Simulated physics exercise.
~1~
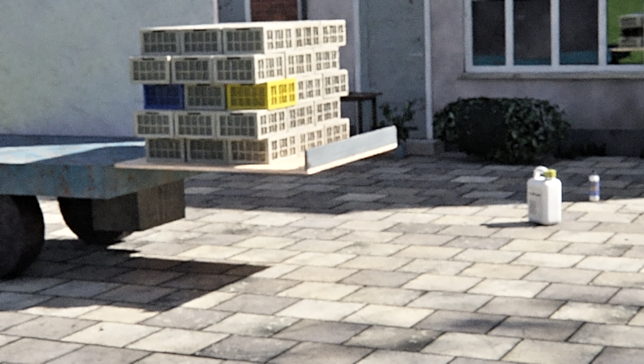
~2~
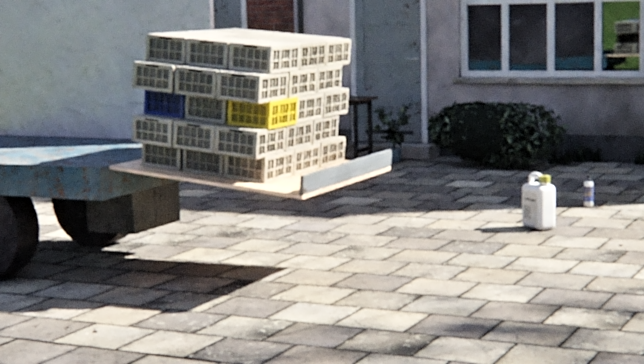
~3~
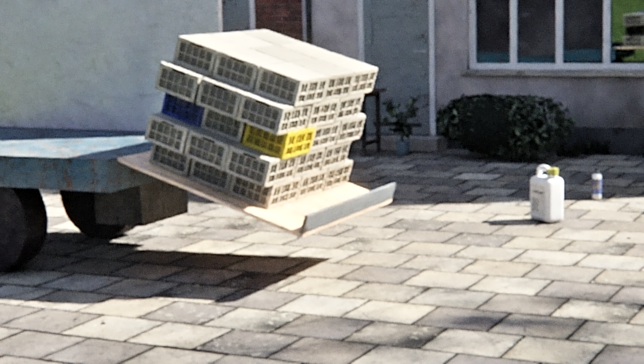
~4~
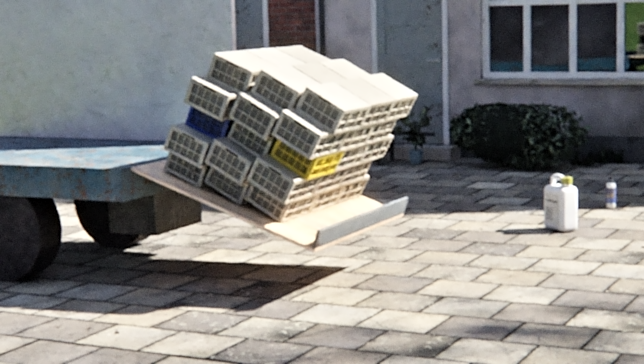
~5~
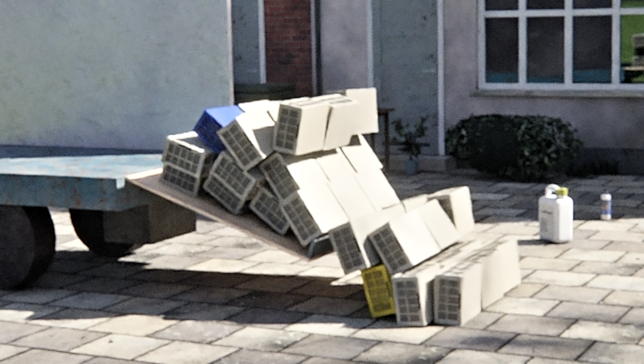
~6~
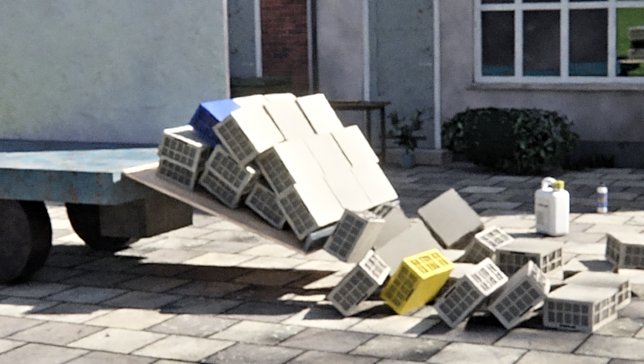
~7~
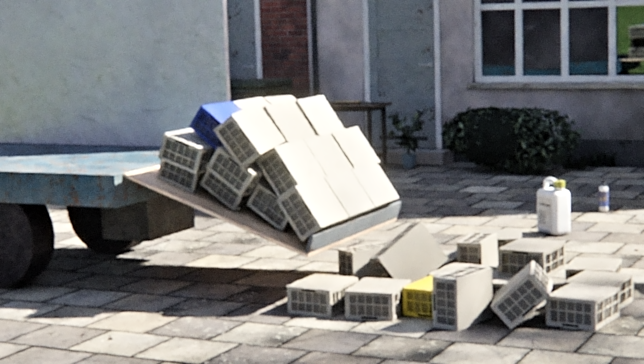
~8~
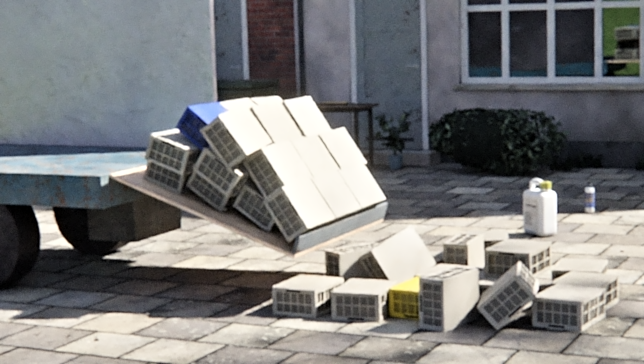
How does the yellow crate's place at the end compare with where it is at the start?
At the start the yellow crate sits within the stack on the tail lift, and at the end it lies on the paving, lower and further right, among the other fallen crates.
